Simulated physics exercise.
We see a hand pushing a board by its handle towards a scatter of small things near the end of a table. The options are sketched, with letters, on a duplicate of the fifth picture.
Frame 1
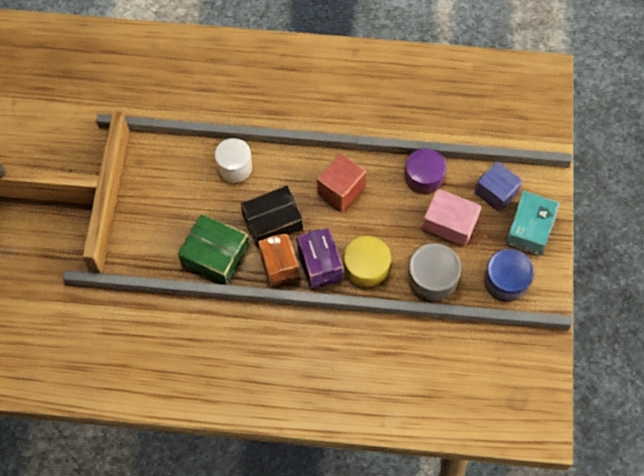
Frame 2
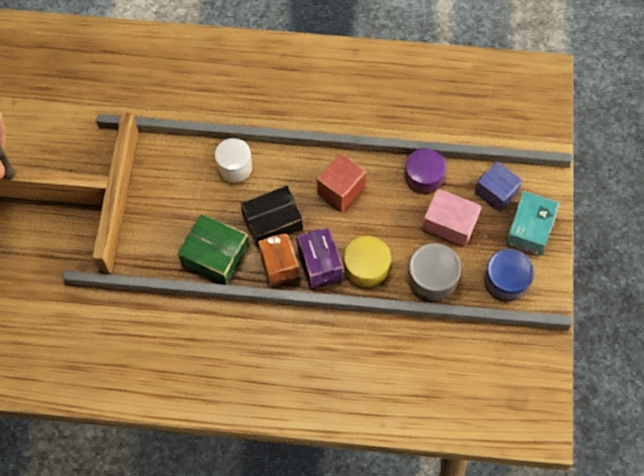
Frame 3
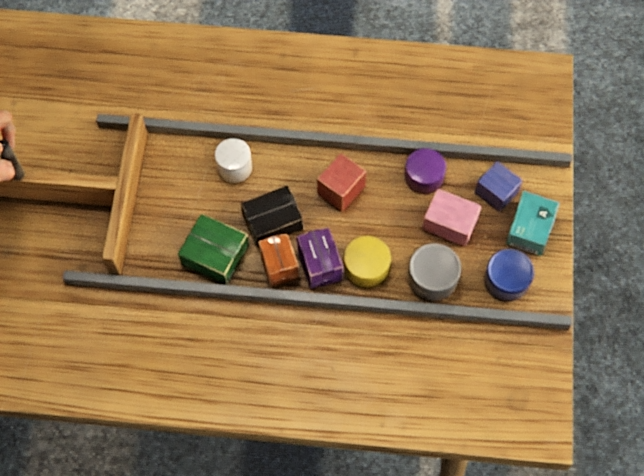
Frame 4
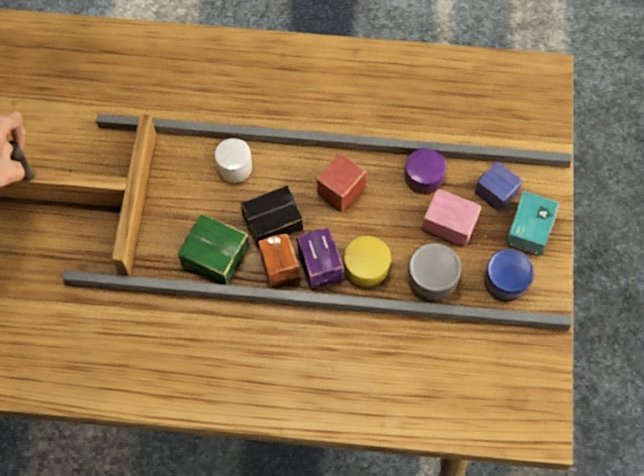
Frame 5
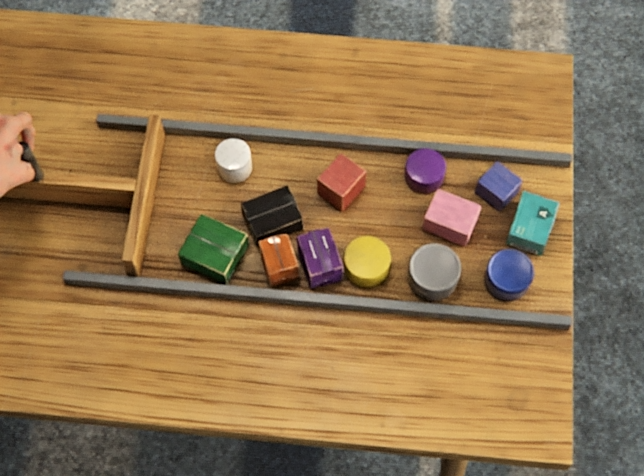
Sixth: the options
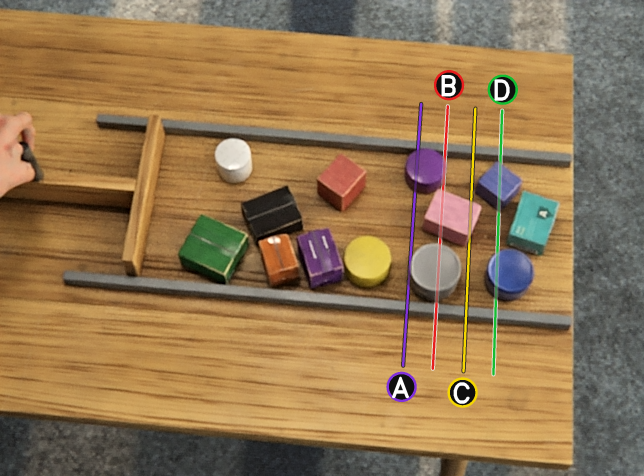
At first, a wooden board with a handle sits between two grey rails on a table, left of a scatter of colourful blocks, boxes and round pots. A hand comes into view at the left edge, and the board slides slowly rightward, nearing the green box while the objects stay still.
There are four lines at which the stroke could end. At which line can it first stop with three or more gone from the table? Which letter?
At B, and not before.
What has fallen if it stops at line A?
The blue tub goes over.
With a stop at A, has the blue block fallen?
No.
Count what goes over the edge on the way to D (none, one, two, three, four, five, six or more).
Six or more.
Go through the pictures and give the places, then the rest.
Red block (341, 182); pink block (452, 218); white pot (234, 161), in the first frame.
Board (113, 183); green box (214, 249), in the second frame.
Board (122, 184); orange box (279, 260), in the third frame.
Board (132, 185); purple box (320, 259), in the fourth frame.
Board (141, 185); purple tin (425, 172); grey tub (433, 273); yellow tin (367, 262), in the fifth frame.
On the copy, A at (413, 228); B at (441, 230); C at (470, 233); D at (498, 235).
On B. First, board (247, 195); grey tub (439, 273); white pot (279, 164).
Then, board (355, 204); blue tub (583, 285); turquoise packet (538, 220).
Finally, board (439, 211); turquoise packet over the edge; grey tub over the edge; four fallen.
By contrast, A drops only one; C drops five, but is farther than needed; D drops eight, but is farther than needed.
